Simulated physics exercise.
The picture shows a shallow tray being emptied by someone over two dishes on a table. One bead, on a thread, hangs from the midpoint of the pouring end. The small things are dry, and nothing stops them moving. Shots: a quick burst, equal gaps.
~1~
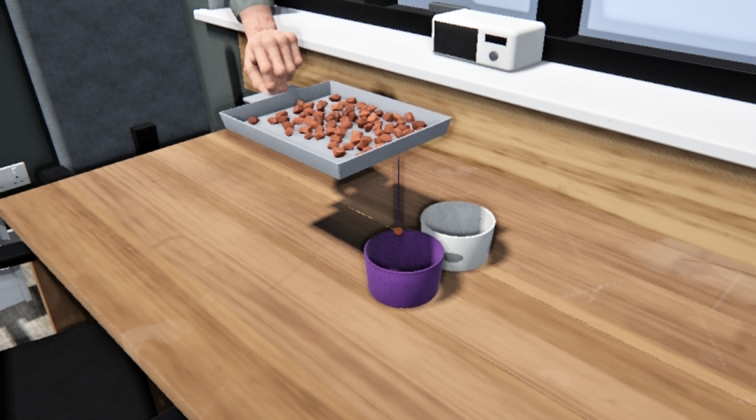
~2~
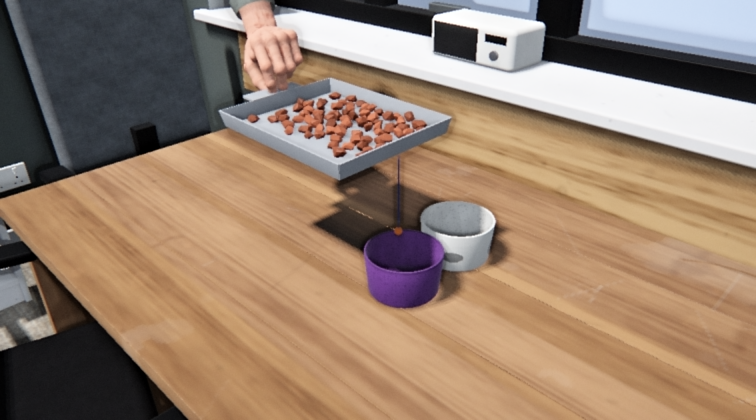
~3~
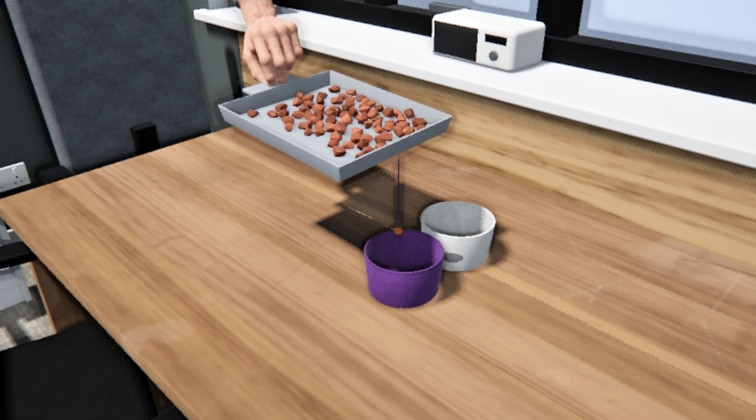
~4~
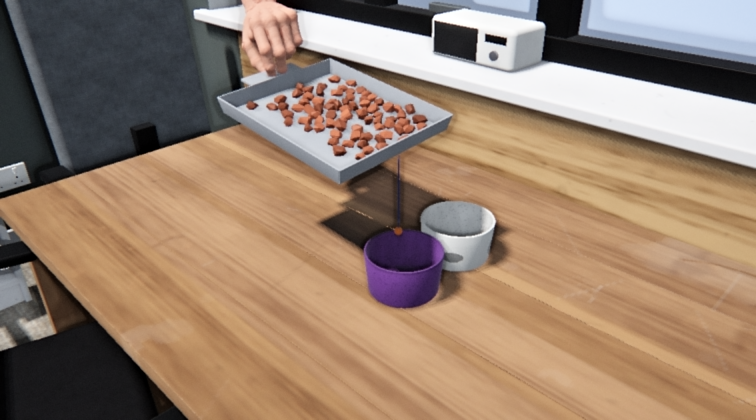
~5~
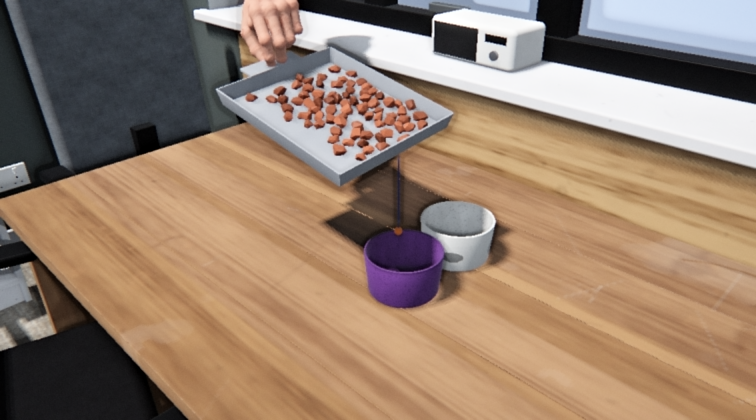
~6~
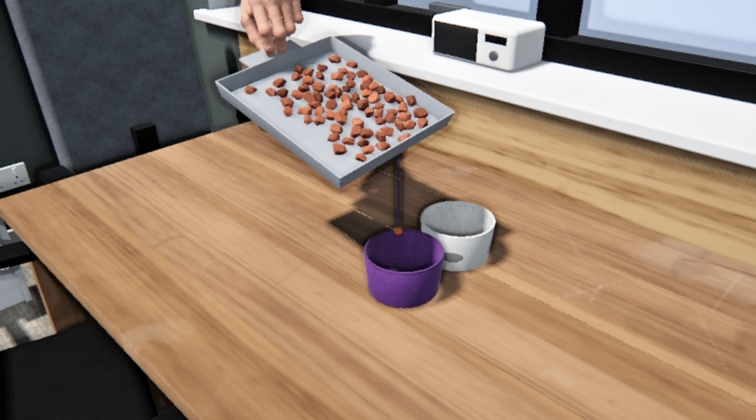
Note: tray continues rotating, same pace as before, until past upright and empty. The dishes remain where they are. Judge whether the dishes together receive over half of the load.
A lesser share is caught.
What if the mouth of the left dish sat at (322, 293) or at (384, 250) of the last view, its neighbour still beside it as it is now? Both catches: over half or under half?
With the first shift the pair saves beyond half; with the second, less than a half.
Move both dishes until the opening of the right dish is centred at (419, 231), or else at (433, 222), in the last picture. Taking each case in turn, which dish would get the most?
Taking the places in turn, it's the left side and then the left side.
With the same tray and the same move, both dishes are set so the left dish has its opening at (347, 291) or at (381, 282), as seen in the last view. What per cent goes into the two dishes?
You'd end up with around 80 per cent and then around 70 per cent.
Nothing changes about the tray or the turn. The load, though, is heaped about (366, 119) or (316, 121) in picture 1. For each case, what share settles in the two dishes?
It comes to about 20 per cent the first time and about 20 per cent the second.
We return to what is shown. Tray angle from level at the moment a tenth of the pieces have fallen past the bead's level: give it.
Angle: Approx. 80 degrees.
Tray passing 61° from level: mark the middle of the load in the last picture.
Its middle sits at about pixel (362, 142).
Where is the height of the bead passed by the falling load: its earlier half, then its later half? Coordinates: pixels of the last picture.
Close to (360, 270), then close to (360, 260).
Just after the last frame, tray tipped steeply; almost all on the tray; just a few in the air.
A moment on, tray tipped right over; roughly half on the tray; about a tenth in the left dish; roughly a quarter outside both; roughly a quarter in the air.
Further on, tray tipped past a quarter turn; roughly a quarter in the left dish; the larger part outside both.
When it is over, tray tipped past a quarter turn; roughly a quarter in the left dish; not one in the right dish; the larger part outside both.
